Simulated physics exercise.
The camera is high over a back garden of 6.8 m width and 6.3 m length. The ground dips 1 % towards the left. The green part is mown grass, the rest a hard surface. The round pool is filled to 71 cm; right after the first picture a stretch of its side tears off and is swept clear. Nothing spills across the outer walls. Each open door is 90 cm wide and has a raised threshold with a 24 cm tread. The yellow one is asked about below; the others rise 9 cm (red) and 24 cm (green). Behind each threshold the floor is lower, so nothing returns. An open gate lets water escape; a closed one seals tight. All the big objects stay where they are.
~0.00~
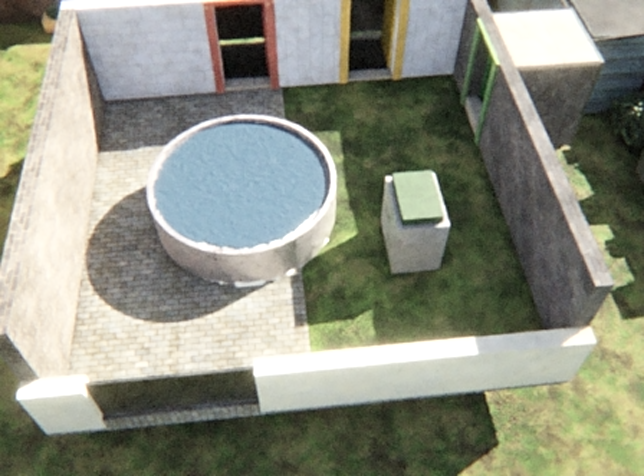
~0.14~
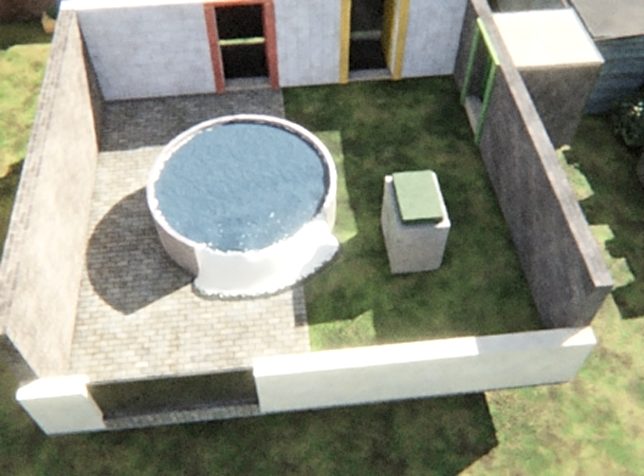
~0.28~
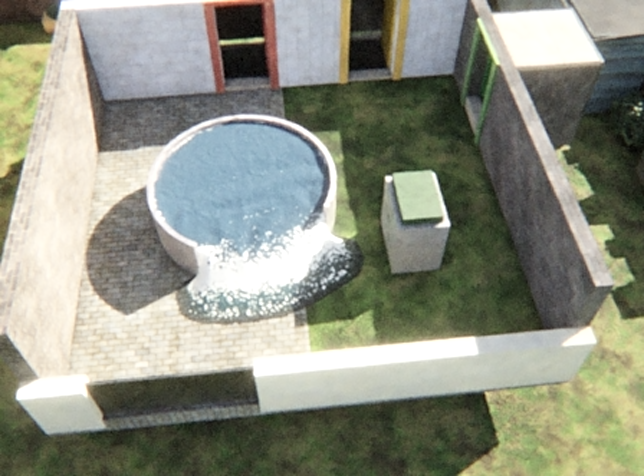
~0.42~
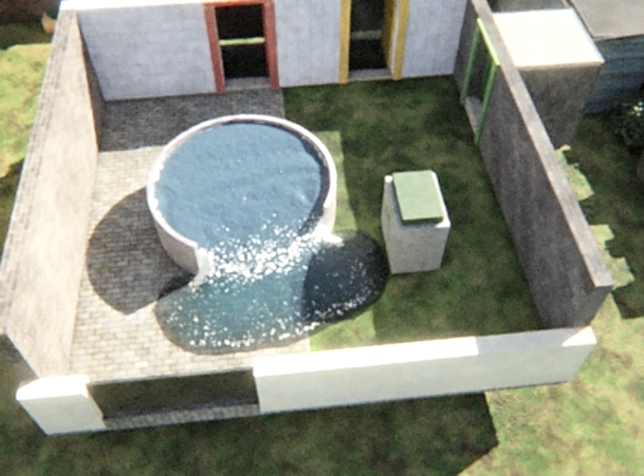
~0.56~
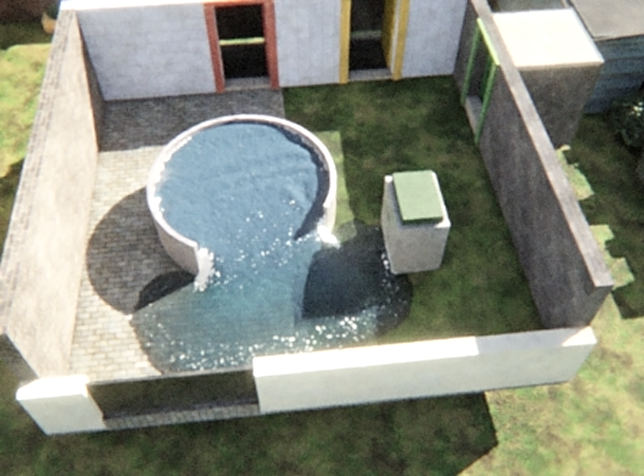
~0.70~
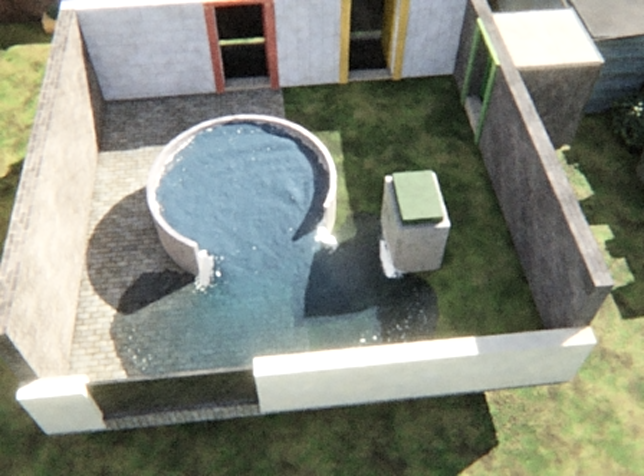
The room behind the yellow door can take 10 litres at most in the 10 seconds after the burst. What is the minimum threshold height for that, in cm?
About 11 cm.
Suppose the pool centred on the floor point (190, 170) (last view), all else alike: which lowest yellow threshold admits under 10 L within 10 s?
Some 8.0 cm.
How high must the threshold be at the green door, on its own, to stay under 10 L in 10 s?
Roughly 5.5 cm at green.
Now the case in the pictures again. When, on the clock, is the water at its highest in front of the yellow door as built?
Near 9.5 s.
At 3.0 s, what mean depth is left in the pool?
Some 25 cm.
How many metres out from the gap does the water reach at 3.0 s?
Some 4.2 m out.
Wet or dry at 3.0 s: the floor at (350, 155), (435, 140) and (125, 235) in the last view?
In turn: Dry, not reached, wet.
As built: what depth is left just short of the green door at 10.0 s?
Some 9.5 cm.
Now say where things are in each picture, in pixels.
The first picture shows the round pool at (243, 182) is whole and still, 71 cm deep; the yellow door at (373, 37) is dry.
In the second picture, the front is at (337, 256), 0.4 m from the gap at (272, 265); 0.6 m2 of floor is wet, 71 cm left at the back.
In the third picture, the front is at (198, 318), 0.7 m from the gap at (273, 268); 1.8 m2 of floor is wet, 71 cm left at the back.
In the fourth picture, the gap is at (273, 270), the front 1.2 m out at (368, 302); the back of the round pool holds 71 cm.
In the fifth picture, the front is at (393, 324), 1.8 m from the gap at (273, 270); 6.5 m2 of floor is wet, 71 cm left at the back.
In the sixth picture, the gap is at (273, 270), the front 2.3 m out at (422, 343); the back of the round pool holds 67 cm; the yellow door at (373, 37), 5.0 m from the gap, is still 3.6 m from the nearest water.
After 1.4 s water covers 30 % of the floor, deepest (51 cm) near (303, 383); it has not reached the yellow door.
After 3.0 s water covers 50 % of the floor, deepest (40 cm) near (77, 406); it has not reached the yellow door.
After 10.0 s water covers 100 % of the floor, deepest (16 cm) near (101, 139); 13 cm at the yellow door, 67 litres in over its 6 cm threshold.
At the yellow door as built, the water arrived by 5.9 s and peaked near 14 cm at 9.4 s.
Run again over the same 10 s with other heights there, 26 litres in over 9 cm, 6 litres over 12 cm. The limit of 10 litres is kept from about 11 cm up.
